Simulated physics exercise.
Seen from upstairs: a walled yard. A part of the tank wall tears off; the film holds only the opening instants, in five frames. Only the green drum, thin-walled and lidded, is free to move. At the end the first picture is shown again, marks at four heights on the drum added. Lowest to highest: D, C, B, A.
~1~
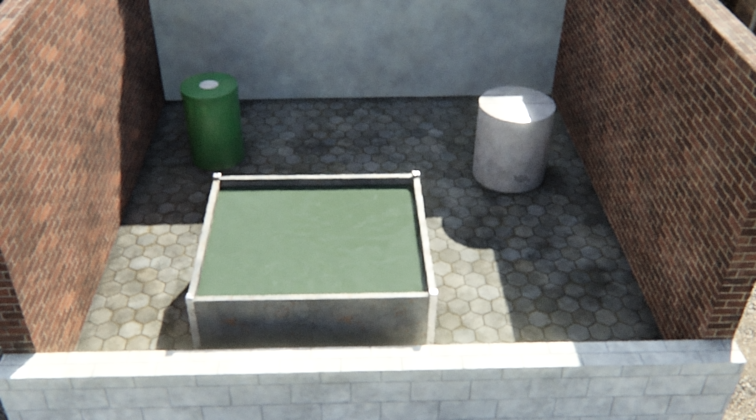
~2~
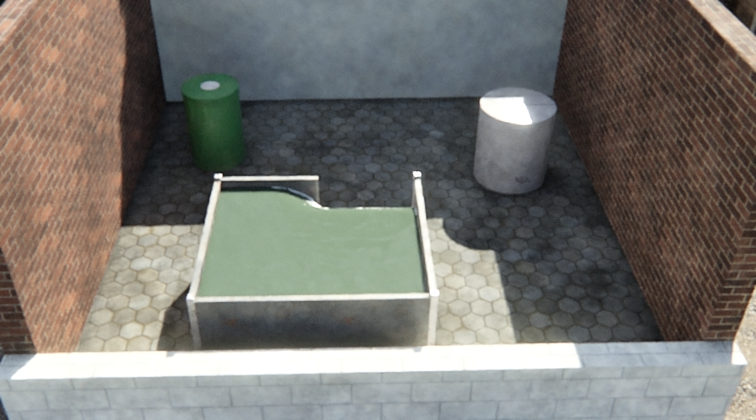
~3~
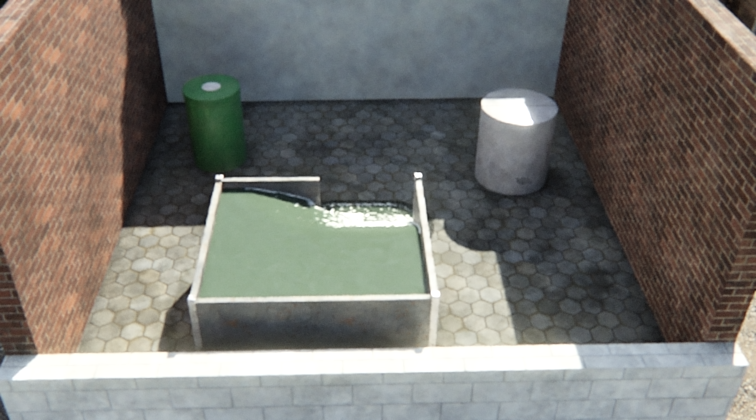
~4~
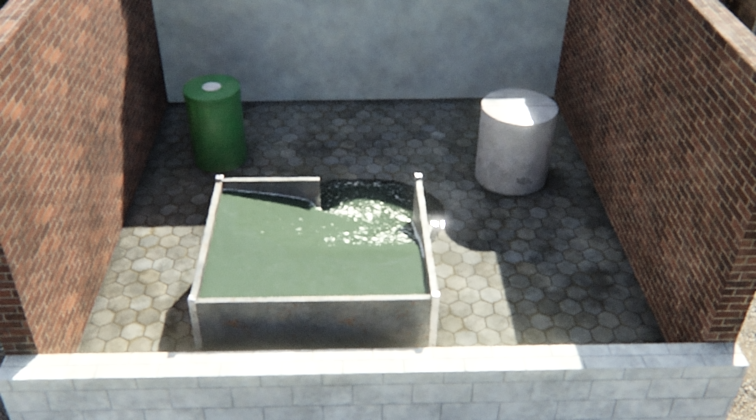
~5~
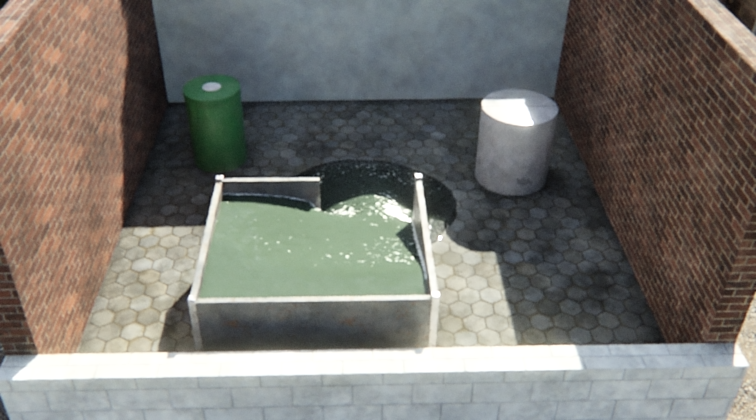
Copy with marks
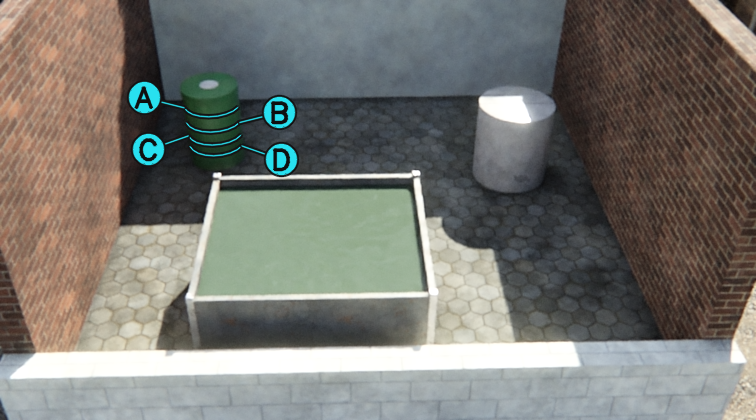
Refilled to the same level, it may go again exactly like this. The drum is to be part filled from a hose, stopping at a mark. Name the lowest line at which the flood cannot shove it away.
D.
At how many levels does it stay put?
All four.
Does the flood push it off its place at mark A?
No, not at all.
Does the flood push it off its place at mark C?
No.
On the marked copy, A at (208, 116); B at (210, 132); C at (212, 145); D at (213, 155); from the bottom up D, C, B, A.
Choosing A, it does not move.
Choosing B, it does not move.
Choosing C, it does not move.
Choosing D, it does not move.
